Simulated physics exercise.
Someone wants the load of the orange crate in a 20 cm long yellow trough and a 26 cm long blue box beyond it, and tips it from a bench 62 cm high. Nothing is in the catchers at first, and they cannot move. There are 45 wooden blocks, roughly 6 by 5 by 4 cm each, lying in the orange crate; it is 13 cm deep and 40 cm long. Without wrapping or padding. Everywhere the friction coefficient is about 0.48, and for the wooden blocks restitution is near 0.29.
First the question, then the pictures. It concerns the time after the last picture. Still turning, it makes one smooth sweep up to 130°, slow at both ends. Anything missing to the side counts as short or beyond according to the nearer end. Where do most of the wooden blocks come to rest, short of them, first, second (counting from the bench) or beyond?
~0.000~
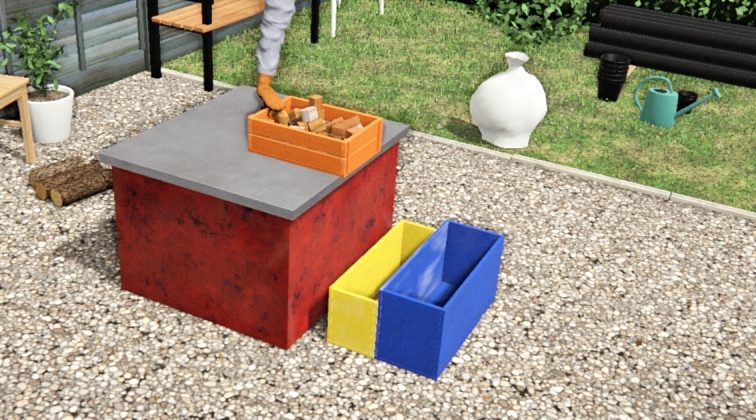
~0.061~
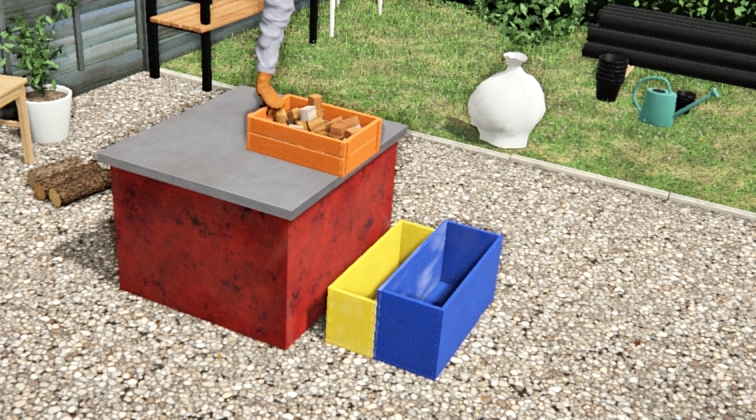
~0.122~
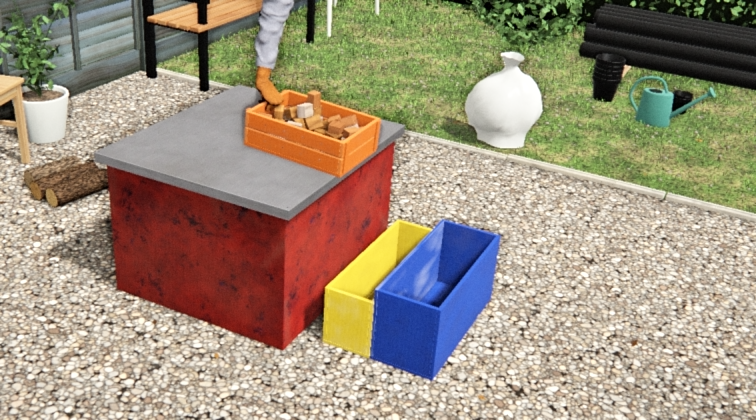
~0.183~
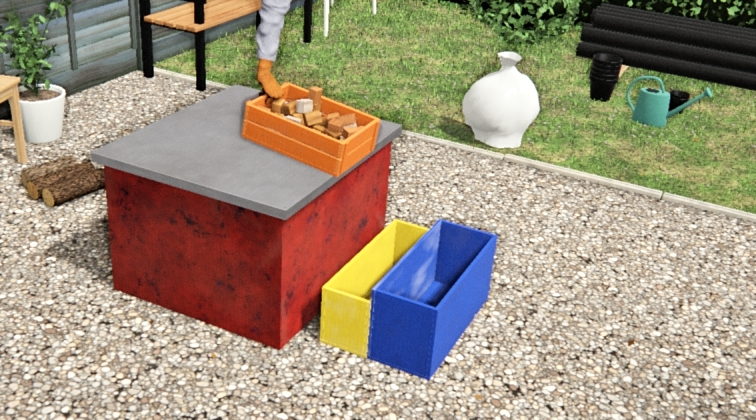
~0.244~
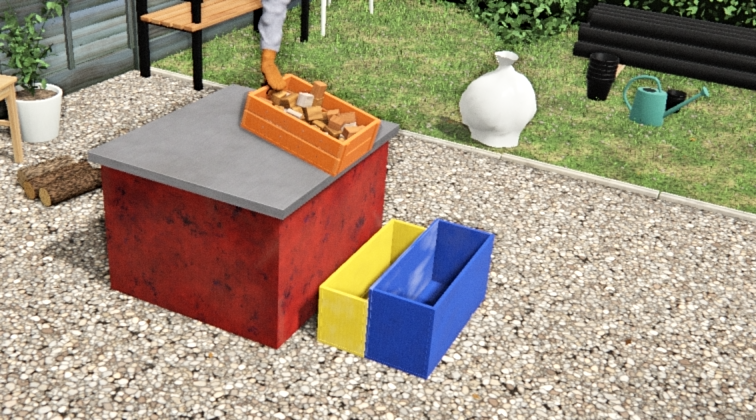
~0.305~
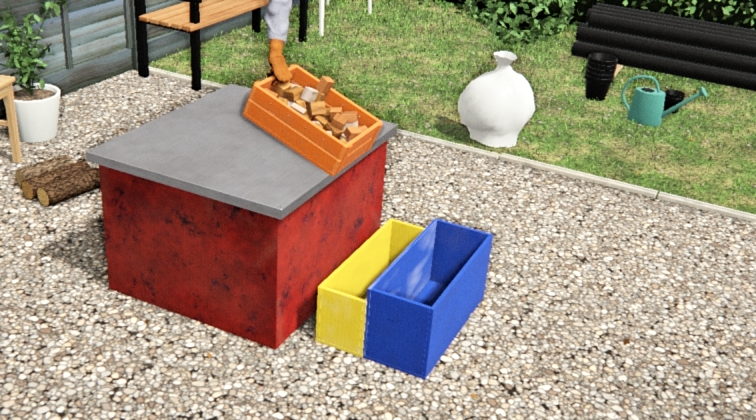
Most of them end up: Second.
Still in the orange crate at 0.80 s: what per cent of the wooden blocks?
Roughly 80 per cent is still inside.
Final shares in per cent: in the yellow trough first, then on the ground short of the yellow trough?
About 30 and 0 per cent.
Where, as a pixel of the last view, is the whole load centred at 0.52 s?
(341, 107).
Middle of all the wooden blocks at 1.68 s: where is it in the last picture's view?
Look around pixel (421, 317).
After 0.52 s, tilt 53°; 45 still in the orange crate.
After 0.80 s, tilt 97°; 37 still in the orange crate and 8 in the air.
After 1.18 s, tilt 130°; 6 still in the orange crate, 1 in the yellow trough, 21 in the blue box and 17 in the air.
Outcome (at 1.68 s), 13 in the yellow trough, 31 in the blue box and 1 on the ground beyond the blue box.
